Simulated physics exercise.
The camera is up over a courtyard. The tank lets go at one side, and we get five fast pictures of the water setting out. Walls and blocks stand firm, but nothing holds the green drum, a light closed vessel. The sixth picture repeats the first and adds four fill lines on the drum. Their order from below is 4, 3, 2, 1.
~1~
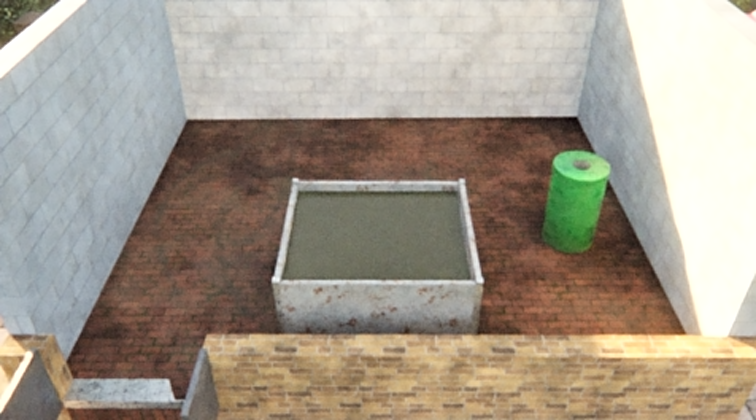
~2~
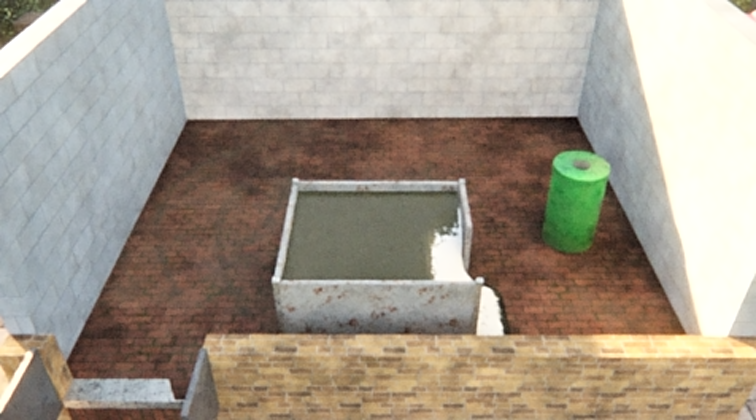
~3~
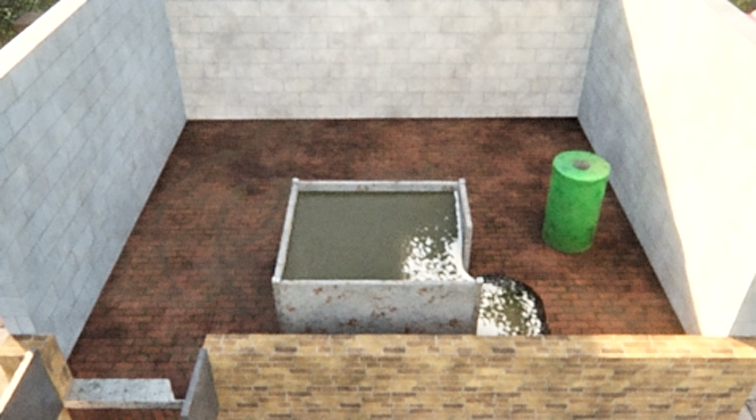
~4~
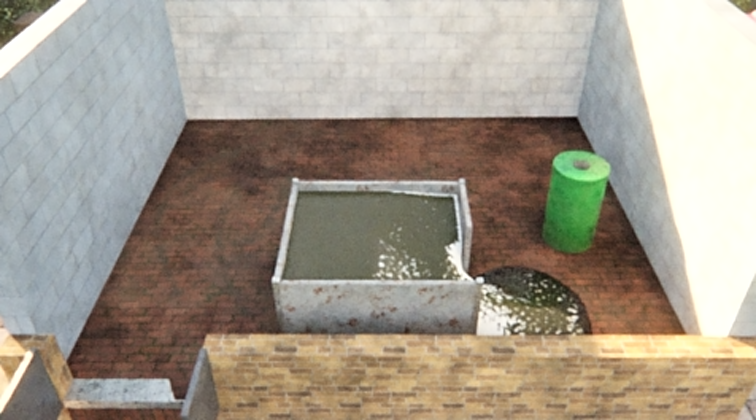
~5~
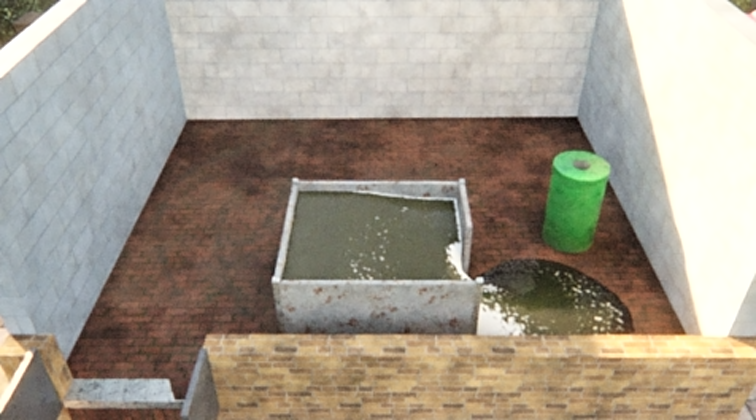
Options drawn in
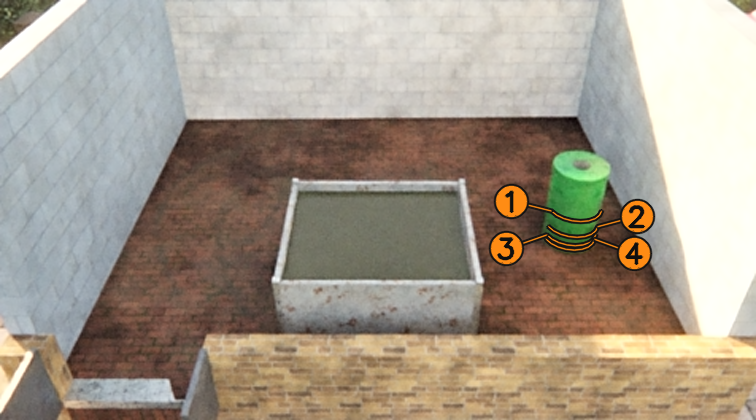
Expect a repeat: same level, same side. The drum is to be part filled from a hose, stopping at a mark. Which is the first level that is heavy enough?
Line 1.
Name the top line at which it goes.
That is line 2.
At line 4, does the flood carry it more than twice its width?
Yes.
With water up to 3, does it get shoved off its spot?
Yes, it does.
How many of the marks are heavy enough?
One of them.
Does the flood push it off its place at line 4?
Yes, it does.
On the marked copy, 1 at (580, 221); 2 at (577, 237); 3 at (575, 245); 4 at (574, 250); from the bottom up 4, 3, 2, 1.
With 1, it does not move.
With 2, it is pushed about its own width away.
With 3, it is pushed about twice its own width away.
With 4, it is pushed about 3 times its own width away.
